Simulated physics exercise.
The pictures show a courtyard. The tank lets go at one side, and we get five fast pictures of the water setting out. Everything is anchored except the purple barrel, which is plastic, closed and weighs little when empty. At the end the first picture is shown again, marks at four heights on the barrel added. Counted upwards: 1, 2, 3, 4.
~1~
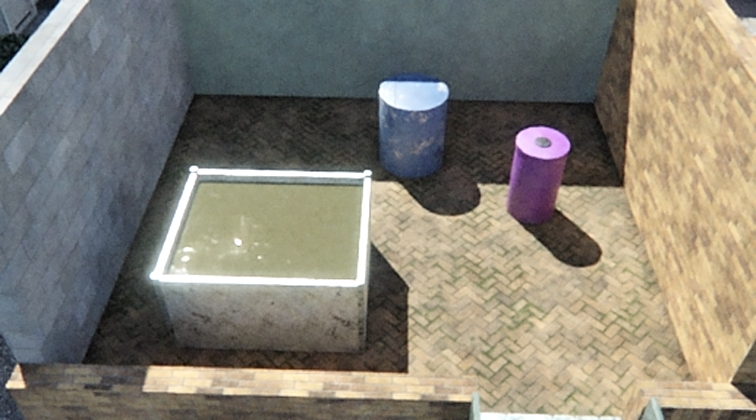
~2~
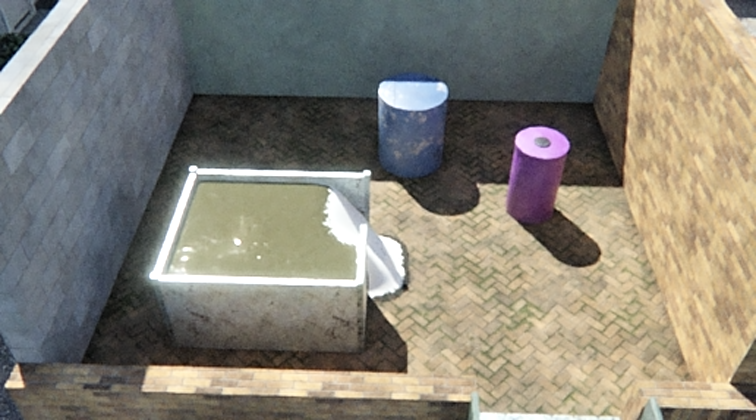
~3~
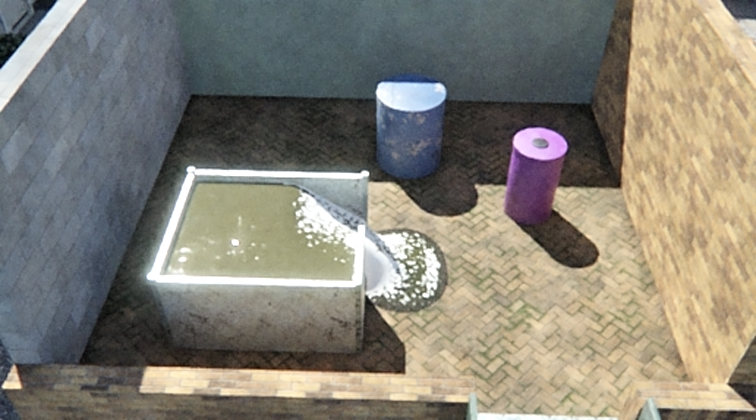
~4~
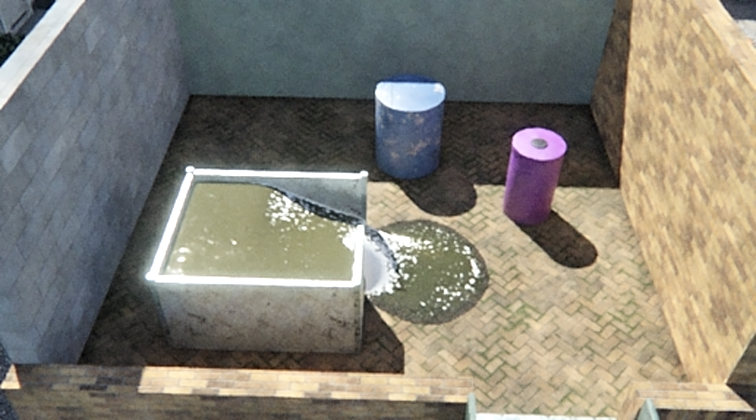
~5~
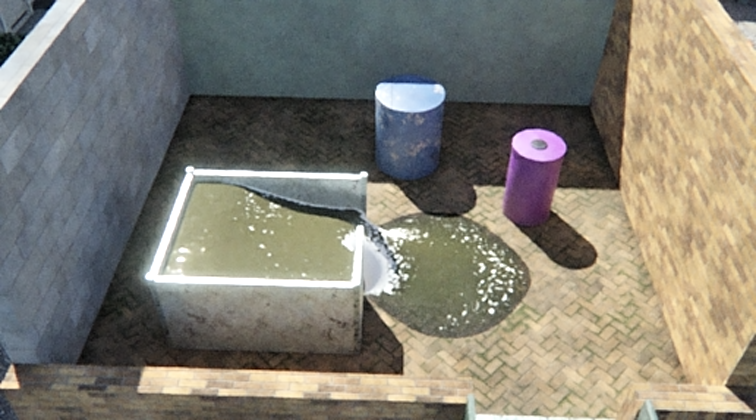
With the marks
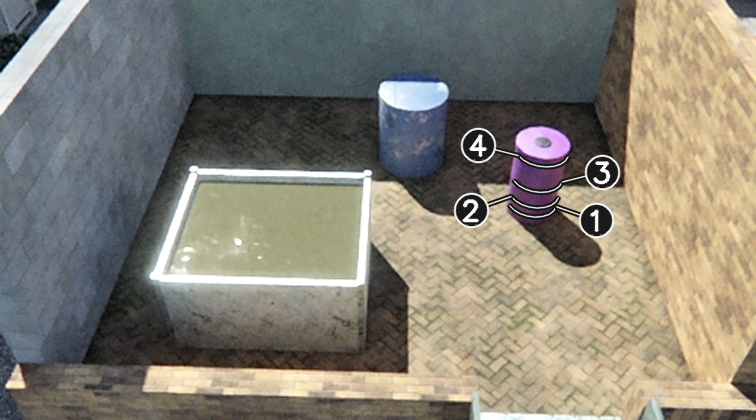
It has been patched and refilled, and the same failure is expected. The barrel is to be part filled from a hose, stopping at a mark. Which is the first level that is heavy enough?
3 is the one.
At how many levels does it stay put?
Two.
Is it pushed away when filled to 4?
No.
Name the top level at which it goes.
That is level 2.
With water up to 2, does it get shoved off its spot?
Yes, it does.
In white, 1 at (535, 217); 2 at (537, 208); 3 at (540, 192); 4 at (545, 166); from the bottom up 1, 2, 3, 4.
If 1 is chosen, it is pushed about 4 times its own width away.
If 2 is chosen, it is pushed about half its own width away.
If 3 is chosen, it does not move.
If 4 is chosen, it does not move.
